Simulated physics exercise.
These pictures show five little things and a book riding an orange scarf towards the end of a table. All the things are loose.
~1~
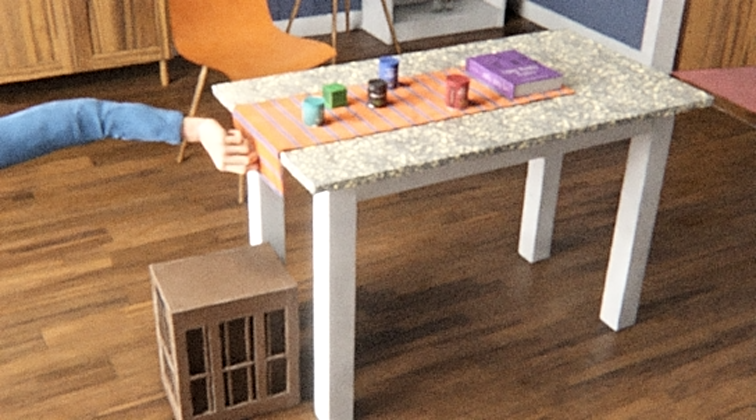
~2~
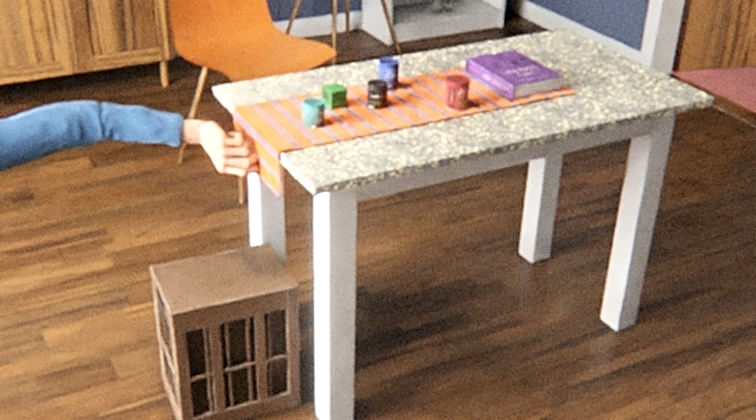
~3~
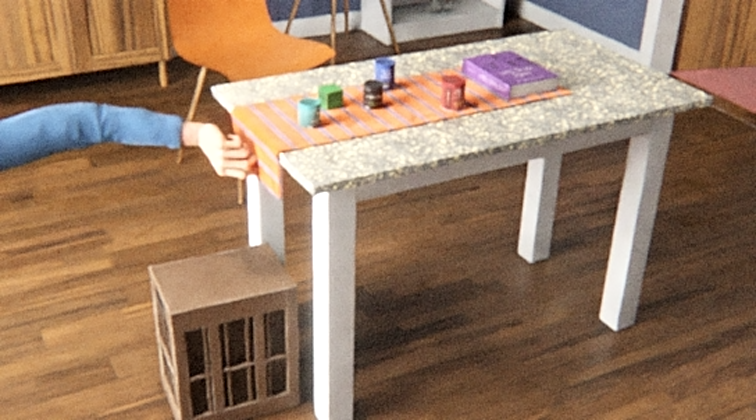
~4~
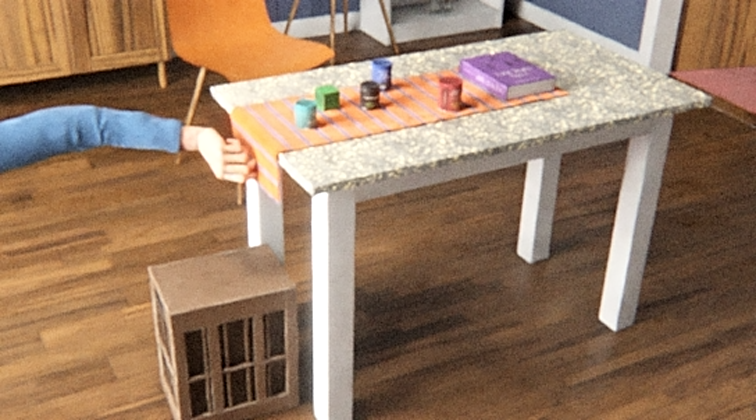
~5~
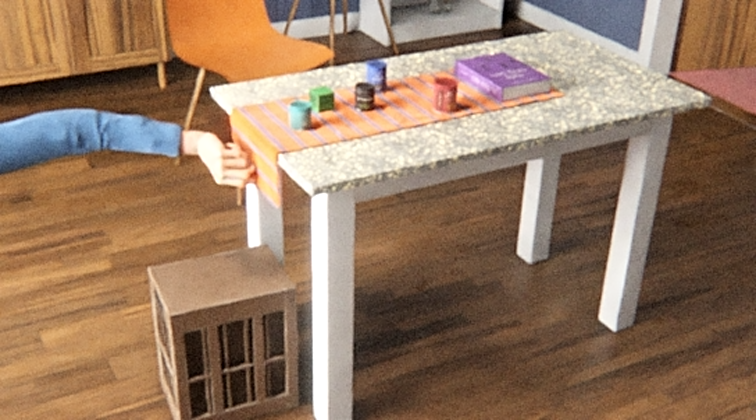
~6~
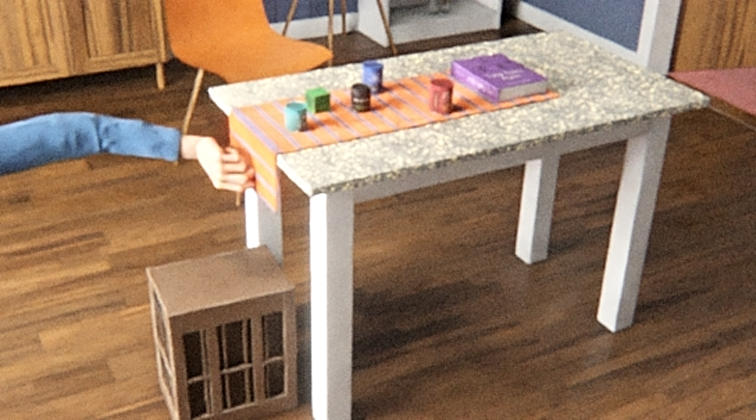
A hand in a blue sleeve slowly pulling an orange striped cloth leftward across a speckled table, carrying small pots and a purple book.
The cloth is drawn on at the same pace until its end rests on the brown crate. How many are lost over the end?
Over the edge go two.
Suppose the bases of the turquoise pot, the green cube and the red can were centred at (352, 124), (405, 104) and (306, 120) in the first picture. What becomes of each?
The turquoise pot tumbles off; the green cube stays on; the red can falls.
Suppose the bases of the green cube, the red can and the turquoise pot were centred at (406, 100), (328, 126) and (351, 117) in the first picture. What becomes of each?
The green cube stays on; the red can is carried off; the turquoise pot tumbles off.
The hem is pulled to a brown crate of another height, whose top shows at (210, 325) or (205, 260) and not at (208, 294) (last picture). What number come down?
Then 3 and 1.
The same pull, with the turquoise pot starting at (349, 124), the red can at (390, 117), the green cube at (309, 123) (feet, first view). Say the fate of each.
The turquoise pot comes down; the red can holds on; the green cube is carried off.
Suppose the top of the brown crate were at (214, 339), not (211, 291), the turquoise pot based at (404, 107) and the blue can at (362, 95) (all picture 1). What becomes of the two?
The turquoise pot drops off, the blue can goes over.
Soon after, hem near (255, 252); turquoise pot gone.
Then, hem on the crate; turquoise pot and green cube gone.
At rest, hem on the crate; turquoise pot and green cube gone. The table loses two.
